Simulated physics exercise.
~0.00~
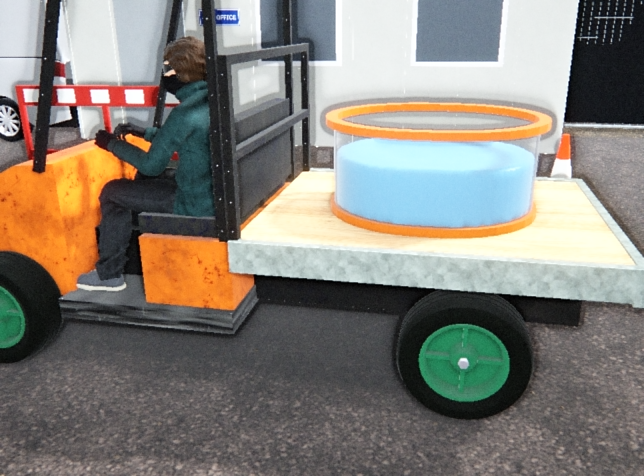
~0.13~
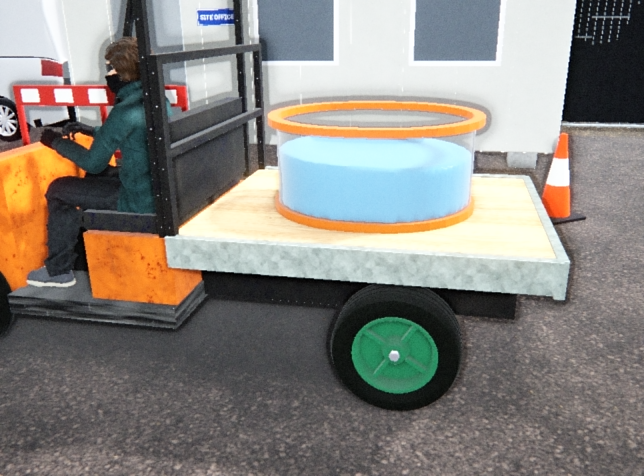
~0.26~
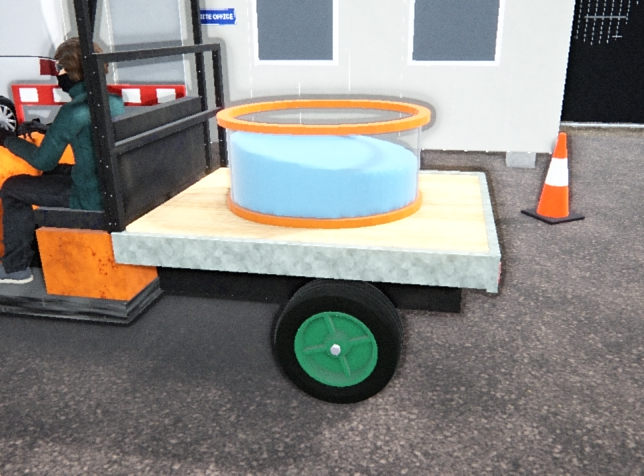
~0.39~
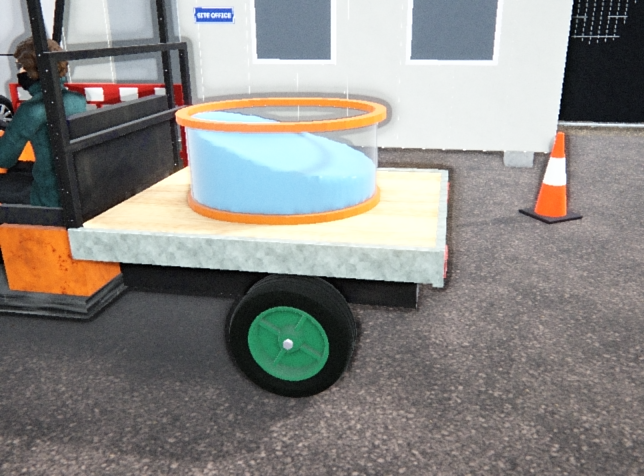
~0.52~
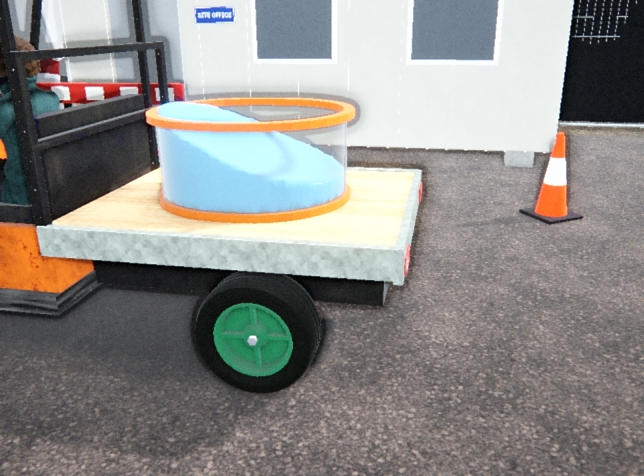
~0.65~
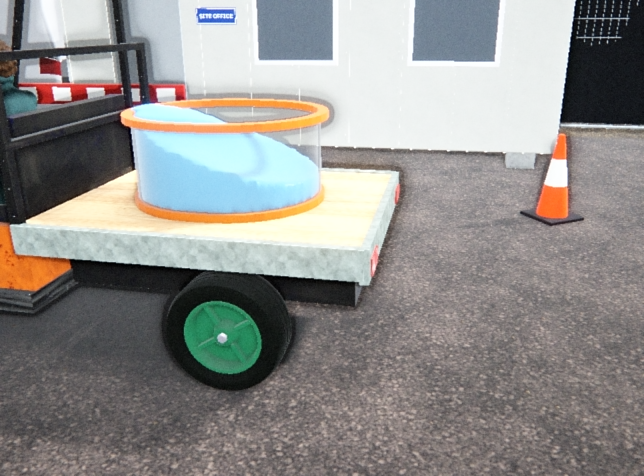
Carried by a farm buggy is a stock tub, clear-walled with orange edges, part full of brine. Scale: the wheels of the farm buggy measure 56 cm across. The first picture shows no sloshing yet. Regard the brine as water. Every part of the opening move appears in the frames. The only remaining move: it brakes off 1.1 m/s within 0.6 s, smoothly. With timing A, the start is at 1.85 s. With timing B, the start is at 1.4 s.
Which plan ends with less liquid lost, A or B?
Less is lost with plan A.
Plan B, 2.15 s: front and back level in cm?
Roughly 30 cm in front, roughly 12 cm behind.
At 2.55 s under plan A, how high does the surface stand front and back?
At the front 30 cm, at the back 22 cm.
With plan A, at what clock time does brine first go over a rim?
It happens at some 2.2 s.
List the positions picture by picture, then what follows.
In the first picture, level at the front (365, 159); level at the back (500, 164); still flat; the front is on the left, levels are read along the near wall; a wheel hub at (464, 369).
In the second picture, level at the front (304, 157); level at the back (434, 161); still flat.
In the third picture, level at the front (251, 147); level at the back (376, 166); rising 7° towards the front.
In the fourth picture, level at the front (207, 130); level at the back (331, 172); rising 16° towards the front.
In the fifth picture, level at the front (176, 123); level at the back (298, 178); rising 22° towards the front.
In the sixth picture, level at the front (151, 125); level at the back (271, 179); rising 22° towards the front; a wheel hub at (219, 343).
For plan A, At 2.55 s front 31 cm, middle 27 cm, back 21 cm above the floor; the loss stands at 1 per cent, mostly over the front, some over the back.
For plan A, At 5.43 s the loss stands at 1 per cent, mostly over the front, some over the back, 1 of 162 litres.
For plan B, At 2.15 s front 31 cm, middle 20 cm, back 12 cm above the floor; the loss stands at 5 per cent, over the front.
For plan B, At 4.99 s the loss stands at 8 per cent, over the front, 13 of 162 litres.
